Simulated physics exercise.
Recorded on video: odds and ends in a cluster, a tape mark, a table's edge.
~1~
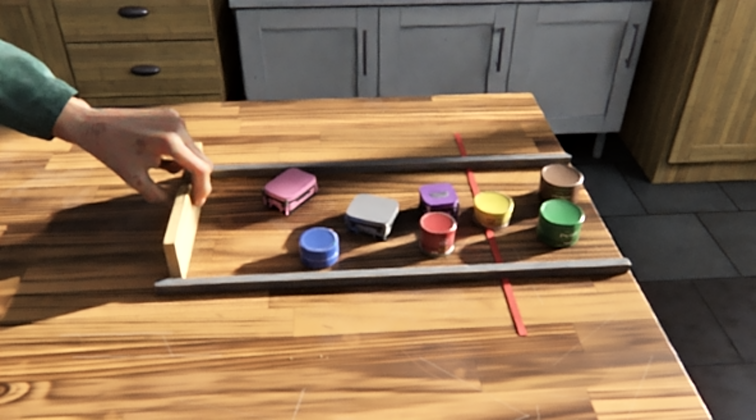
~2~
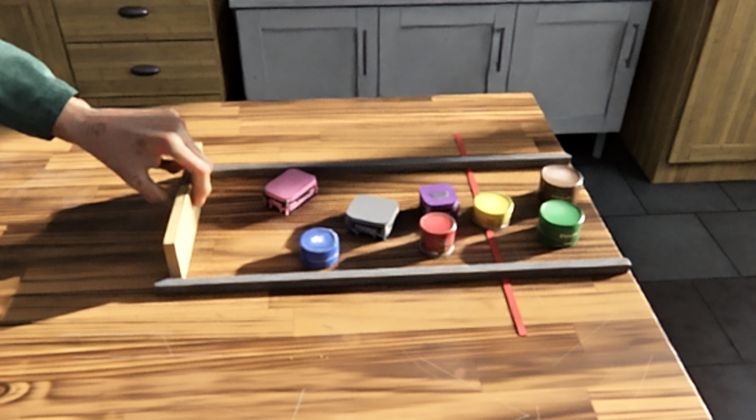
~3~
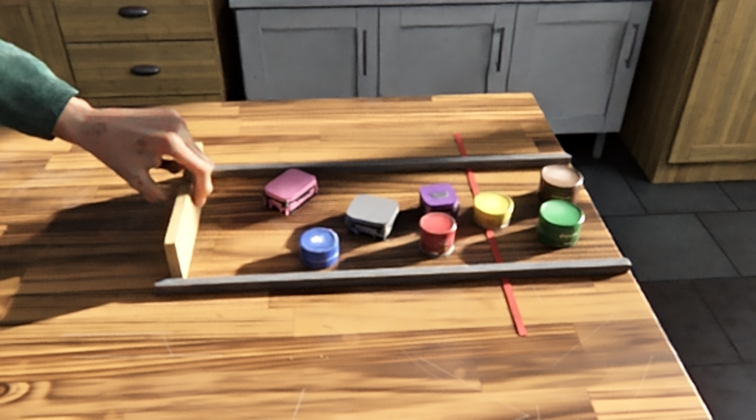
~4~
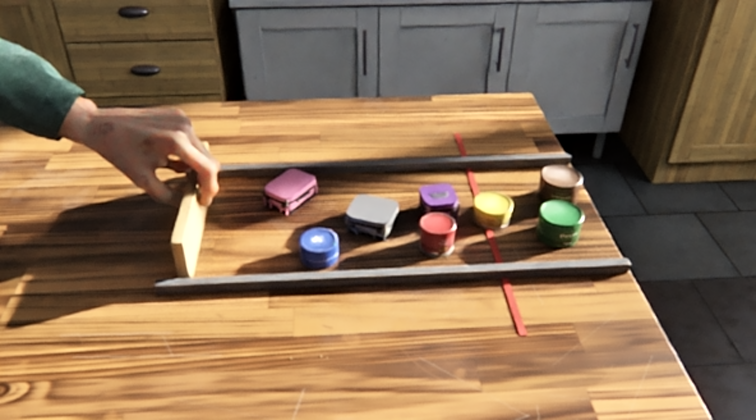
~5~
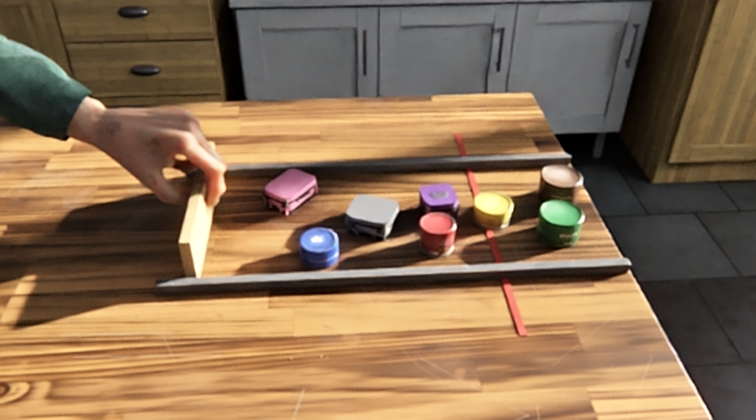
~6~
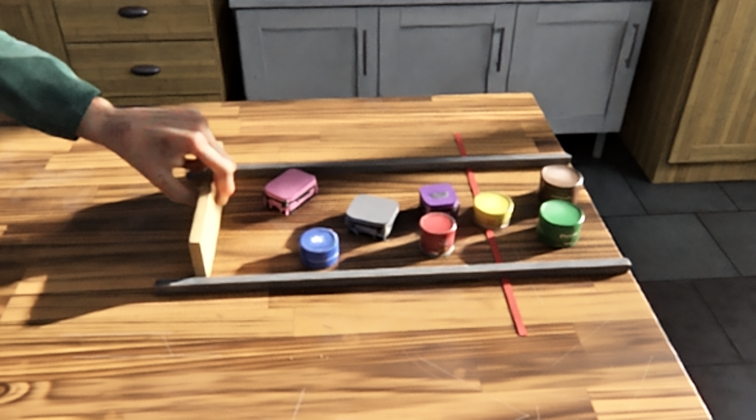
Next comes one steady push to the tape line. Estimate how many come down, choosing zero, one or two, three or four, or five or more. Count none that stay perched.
Dropped off the end are no pieces at all.
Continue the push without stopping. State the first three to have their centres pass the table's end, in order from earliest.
Going earliest first, it's the yellow pot, next the brown tub, and after that the green tub.
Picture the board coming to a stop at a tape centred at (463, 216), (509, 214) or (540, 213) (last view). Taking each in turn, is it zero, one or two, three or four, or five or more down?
The falls would be none; one to two; either three or four.
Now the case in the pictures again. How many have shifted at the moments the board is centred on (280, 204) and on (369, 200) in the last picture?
First 1, after that 3.
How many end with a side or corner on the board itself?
Contact count: 3.
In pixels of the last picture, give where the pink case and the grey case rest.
You'll see the pink case at (490, 179), with the grey case at (506, 207).
Soon after, none off yet; brown tub at rest near (559, 187); green tub at rest near (559, 224); yellow pot at rest near (492, 211).
In the end, the number that fall off is zero.
